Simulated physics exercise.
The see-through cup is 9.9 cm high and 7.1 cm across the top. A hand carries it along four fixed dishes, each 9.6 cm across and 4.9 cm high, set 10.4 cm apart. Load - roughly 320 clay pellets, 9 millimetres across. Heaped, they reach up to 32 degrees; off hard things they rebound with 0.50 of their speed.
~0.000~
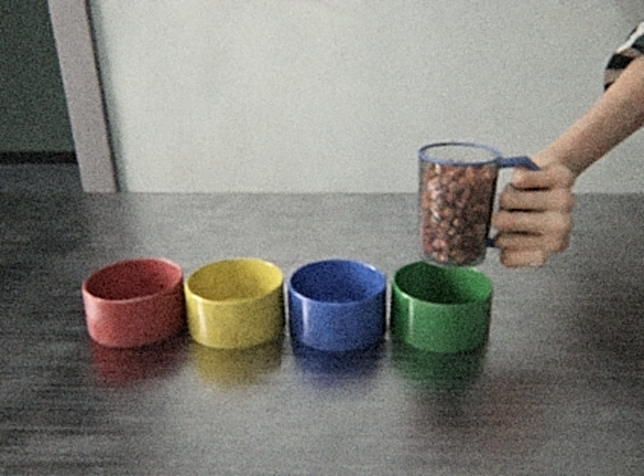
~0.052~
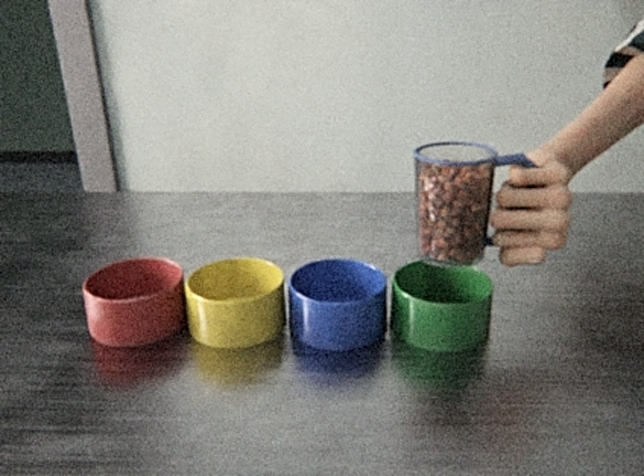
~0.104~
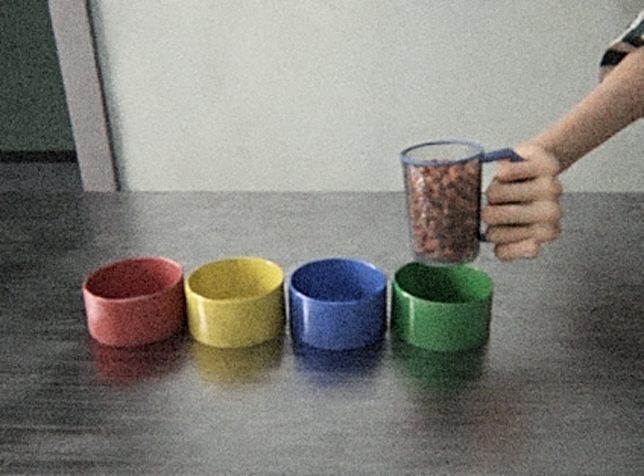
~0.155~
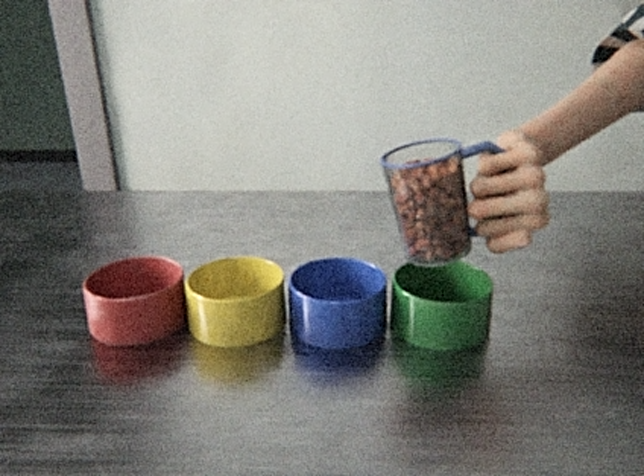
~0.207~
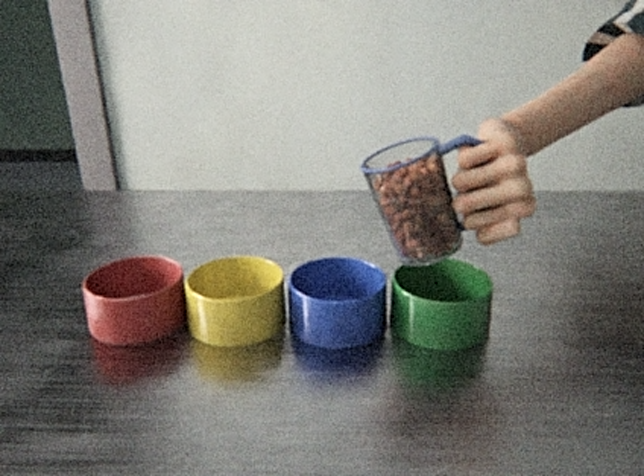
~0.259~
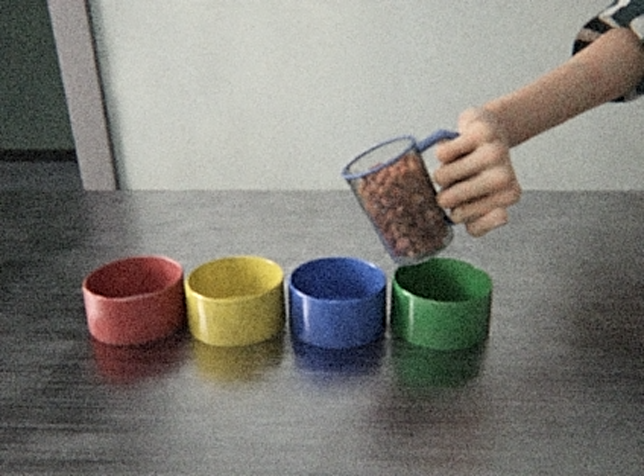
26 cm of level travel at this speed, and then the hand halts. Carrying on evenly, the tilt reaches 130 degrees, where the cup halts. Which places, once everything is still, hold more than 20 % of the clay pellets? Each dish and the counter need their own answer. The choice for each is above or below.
One by one: Red dish: Surpasses one fifth, blue dish: Fails to surpass one fifth, green dish: Fails to surpass one fifth, yellow dish: Fails to surpass one fifth, counter: Fails to surpass one fifth.
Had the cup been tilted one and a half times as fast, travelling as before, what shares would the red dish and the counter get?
Red 20; counter 10.
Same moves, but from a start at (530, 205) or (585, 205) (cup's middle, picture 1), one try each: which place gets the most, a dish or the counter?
The winner: Yellow; yellow.
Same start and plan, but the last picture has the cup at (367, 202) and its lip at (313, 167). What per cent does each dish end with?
In the end red holds 100, blue holds 0, green holds 0, yellow holds 0.
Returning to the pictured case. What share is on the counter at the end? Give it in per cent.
Some 5 per cent.
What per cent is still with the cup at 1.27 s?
Estimate: Around 0 % of the load.
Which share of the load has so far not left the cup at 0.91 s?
About 85 %.
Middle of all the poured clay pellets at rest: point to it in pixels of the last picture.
Est. centre at rest: (138, 296) px.
After 0.65 s, tilt 79 degrees; cup holds 100 %.
After 0.91 s, tilt 115 degrees; cup holds 85 %, red 5 %, yellow 5 %.
Then, at 1.27 s, tilt 130 degrees; cup holds 0 %, red 90 %, yellow 5 %.
At rest (1.7 s), red 90 %, blue 0 %, green 0 %, yellow 5 %, counter 5 %.
